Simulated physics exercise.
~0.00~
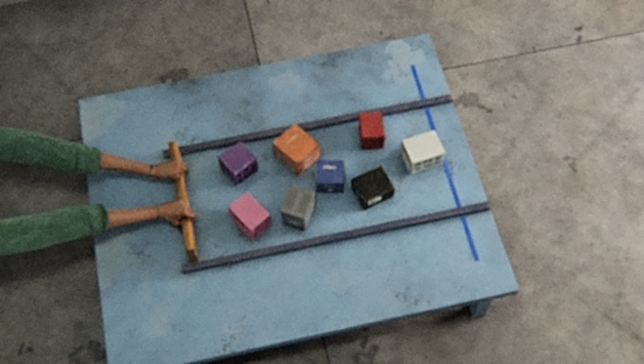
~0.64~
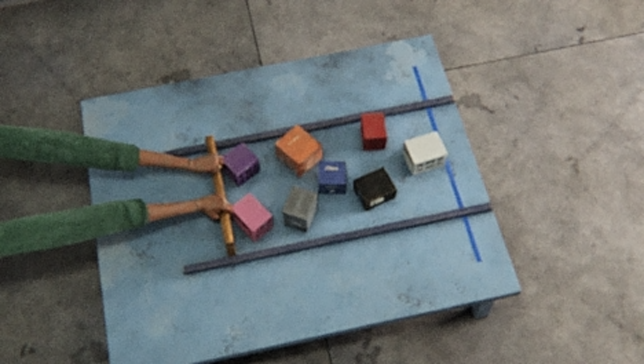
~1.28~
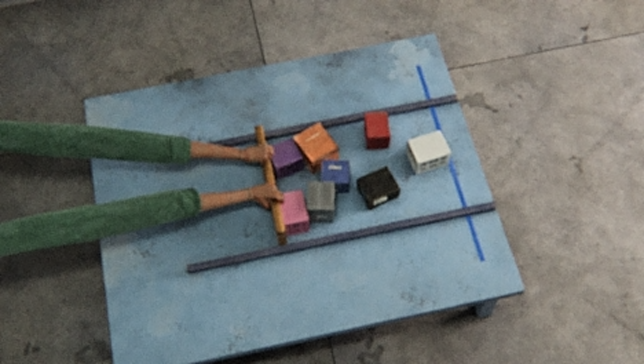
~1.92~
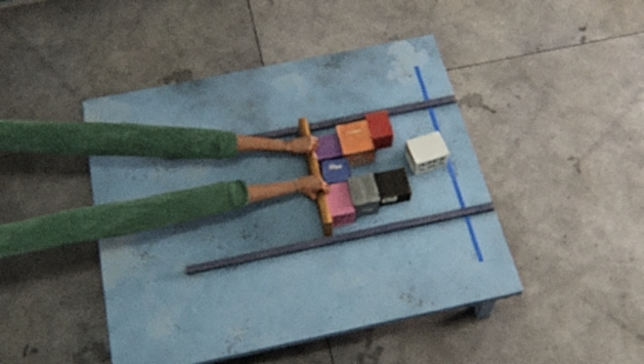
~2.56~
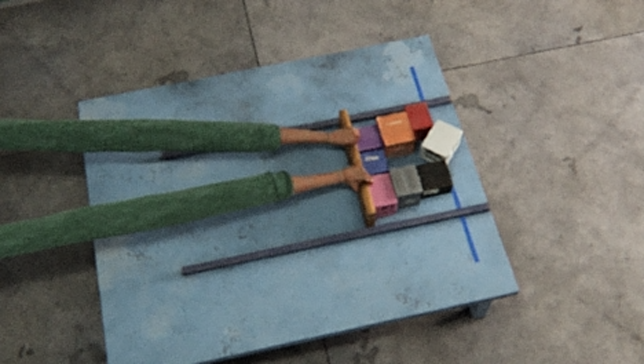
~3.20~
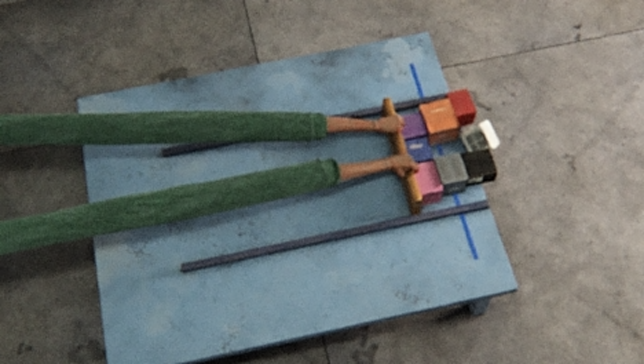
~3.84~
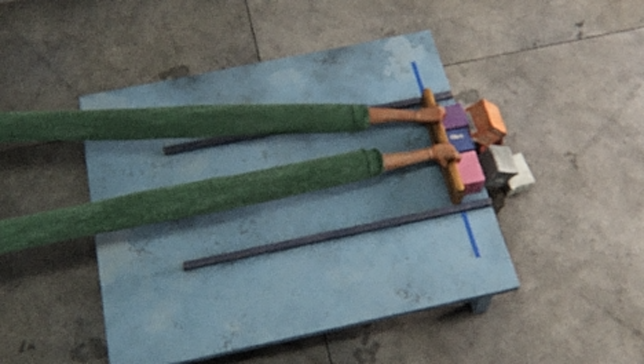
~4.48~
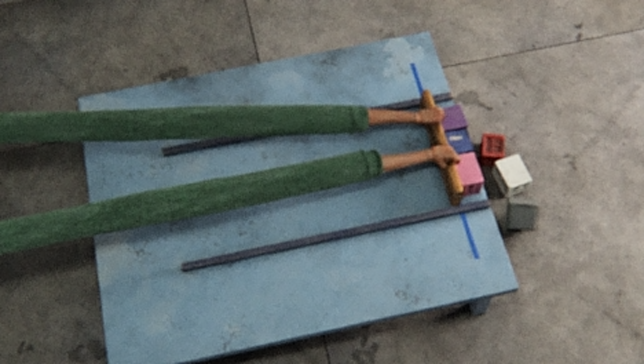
Two hands push a wooden plank right, sweeping colored blocks along until five fall off.
